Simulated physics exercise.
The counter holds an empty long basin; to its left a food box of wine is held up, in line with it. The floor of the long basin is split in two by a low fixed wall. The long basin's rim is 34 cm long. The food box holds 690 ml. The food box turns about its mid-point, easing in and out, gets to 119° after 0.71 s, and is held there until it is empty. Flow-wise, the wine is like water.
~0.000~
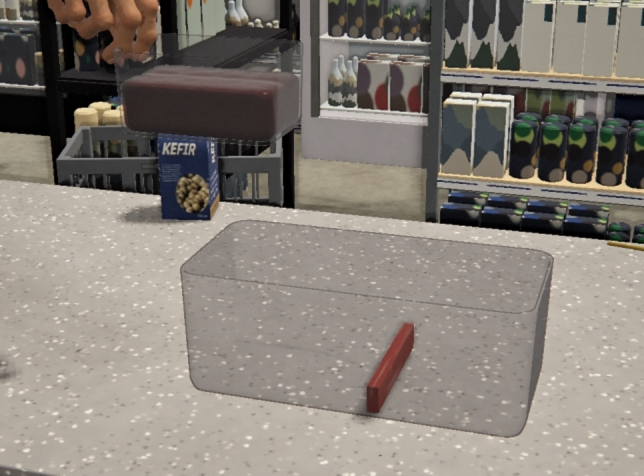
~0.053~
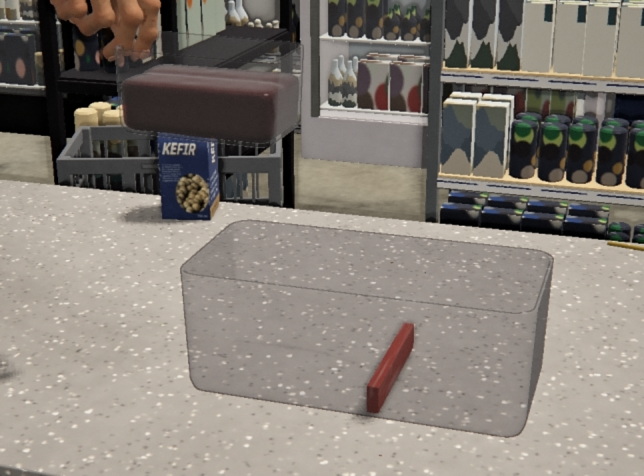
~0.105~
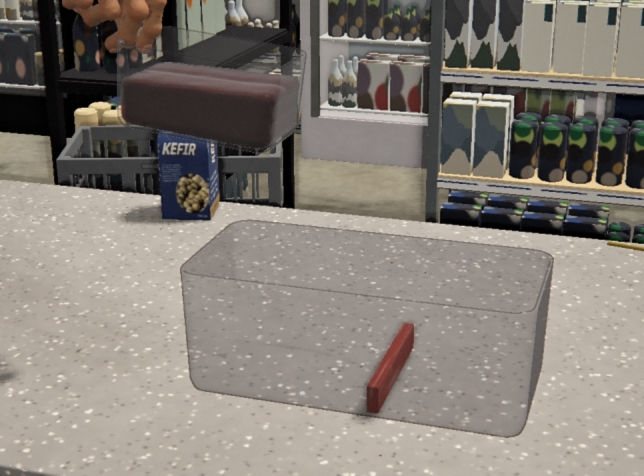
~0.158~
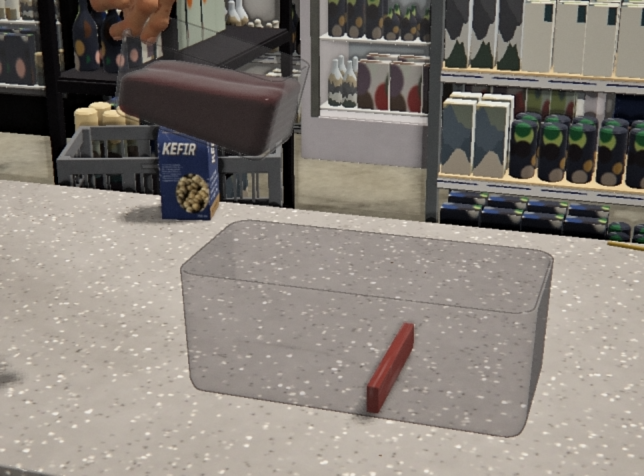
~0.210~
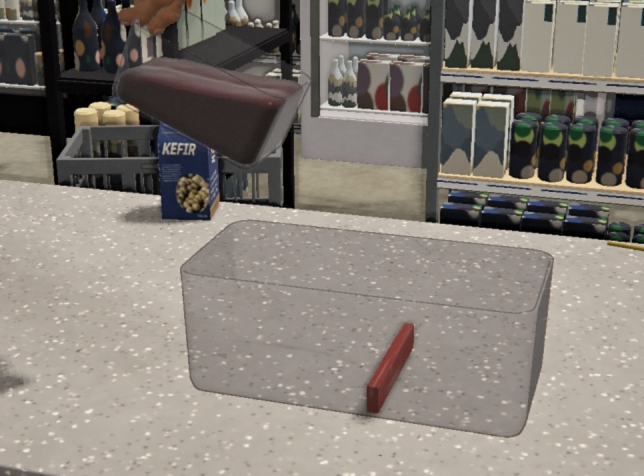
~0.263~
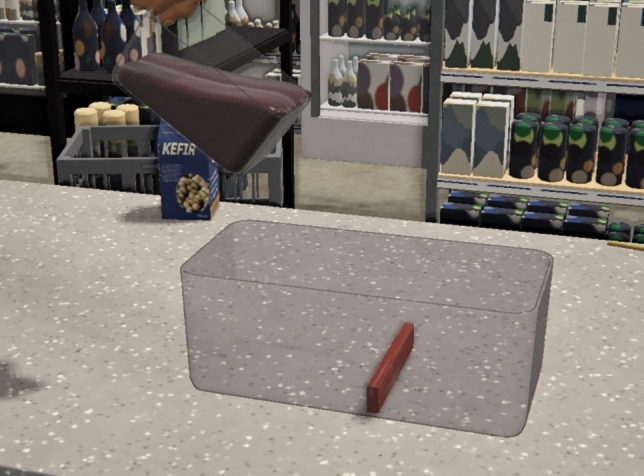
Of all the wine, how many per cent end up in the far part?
Roughly 21 per cent.
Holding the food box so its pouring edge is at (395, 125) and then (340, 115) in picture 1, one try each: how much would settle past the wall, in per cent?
Try 1: Approx. 60 %; try 2: Approx. 40 %.
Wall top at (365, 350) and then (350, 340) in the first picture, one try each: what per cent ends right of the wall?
I'd say 35 percent on the first go, 40 percent on the next.
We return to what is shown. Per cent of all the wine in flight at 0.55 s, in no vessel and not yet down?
Some 44 per cent, I reckon.
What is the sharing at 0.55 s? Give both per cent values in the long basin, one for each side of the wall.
Roughly 42 sits left and 0 sits right.
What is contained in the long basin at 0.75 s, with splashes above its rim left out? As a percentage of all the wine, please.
It works out near 90 per cent.
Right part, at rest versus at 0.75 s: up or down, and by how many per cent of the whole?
There is a rise of about 10.
Then, 0.55 s in, the tilt is 104° and 14 per cent is still to pour, 41 is left of the wall and 0 right of it.
Then, 0.75 s in, the tilt is 119° and 1 per cent is still to pour, 80 is left of the wall and 11 right of it.
Then, 0.97 s in, the tilt is 119° and 0 per cent is still to pour, 77 is left of the wall and 20 right of it.
Then, 1.21 s in, the tilt is 119° and 0 per cent is still to pour, 77 is left of the wall and 20 right of it.
Finally, 76 per cent lies left of the wall, 21 right of it and 3 outside.
